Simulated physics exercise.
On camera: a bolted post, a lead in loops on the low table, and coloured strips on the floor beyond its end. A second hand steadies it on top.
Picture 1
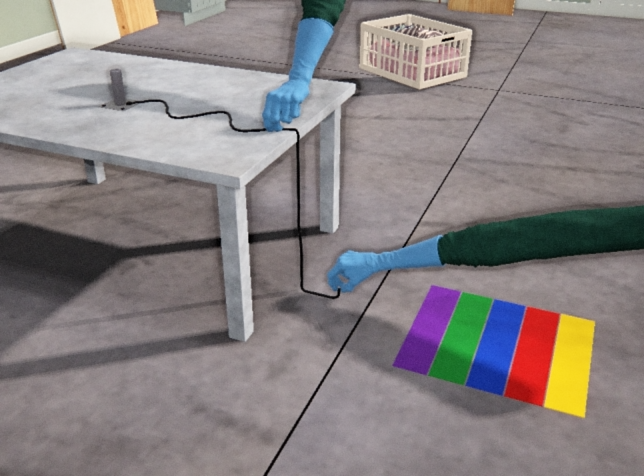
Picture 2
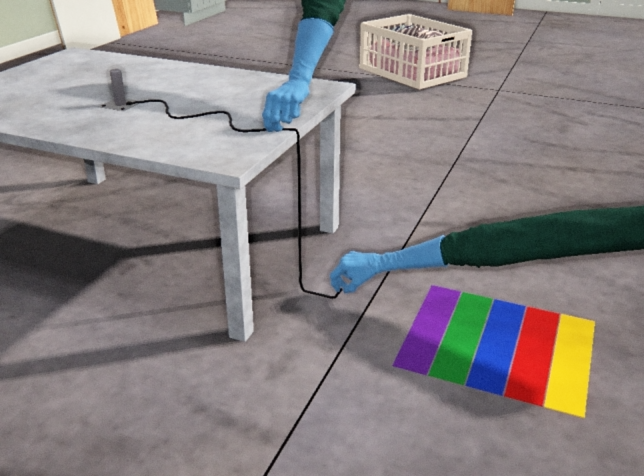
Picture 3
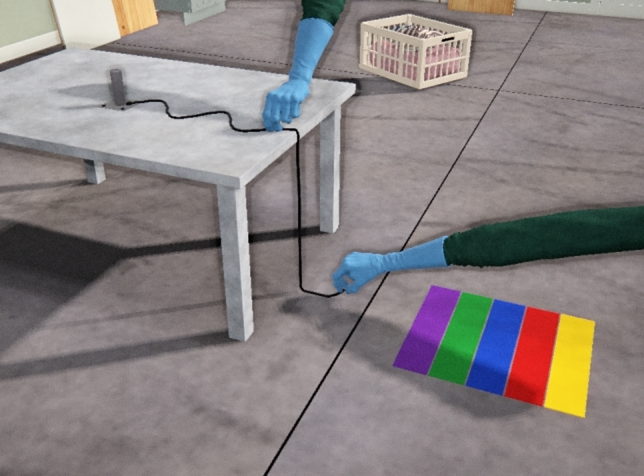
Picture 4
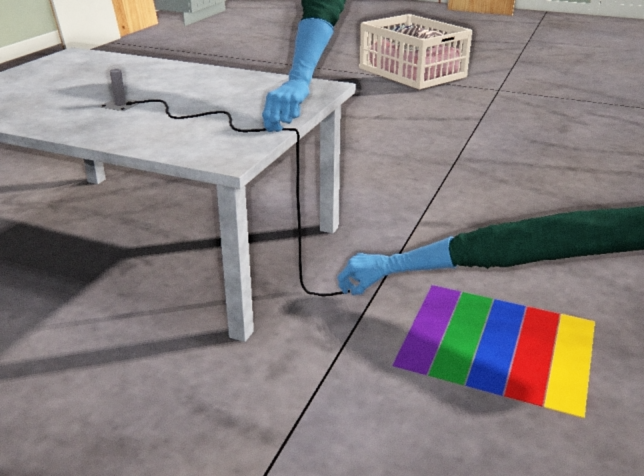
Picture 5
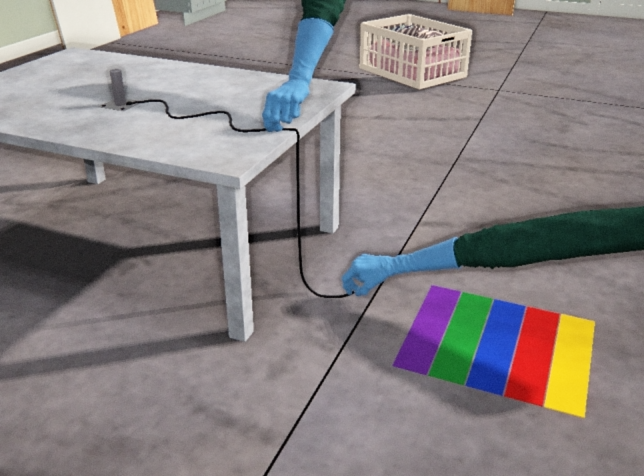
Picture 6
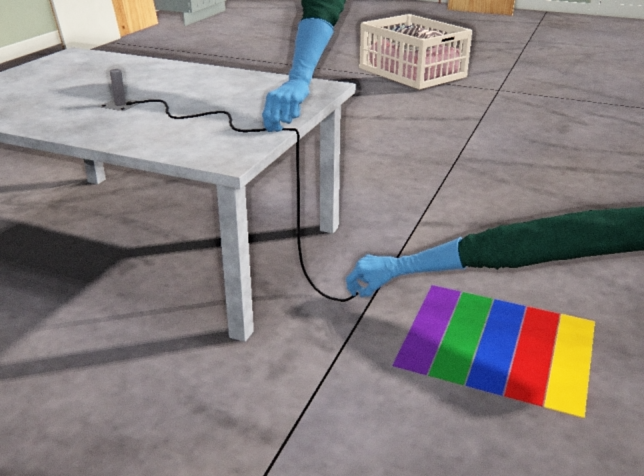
At the start, a blue-gloved hand presses a black lead onto a low gray table while another holds its hanging end near the floor, left of the coloured strips. The lower hand then draws the end slightly rightward, and the bend near the floor gradually widens while the tabletop loops stay still.
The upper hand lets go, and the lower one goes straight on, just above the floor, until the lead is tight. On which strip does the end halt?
The end stops over the red strip.
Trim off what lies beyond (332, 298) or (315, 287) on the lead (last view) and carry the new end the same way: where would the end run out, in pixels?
About (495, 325) and (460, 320).
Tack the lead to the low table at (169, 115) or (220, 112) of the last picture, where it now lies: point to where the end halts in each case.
Near (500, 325) and (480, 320).
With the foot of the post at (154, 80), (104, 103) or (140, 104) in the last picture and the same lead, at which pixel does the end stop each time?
The places are (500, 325), (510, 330) and (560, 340).
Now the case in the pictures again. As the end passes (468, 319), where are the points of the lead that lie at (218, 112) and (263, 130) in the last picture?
About (247, 123), and the other about (304, 166).
Soon after, end near (468, 319); over green.
After that, end near (510, 329); over blue.
At the stop, end near (536, 335); over red. It gets as far as the red strip.
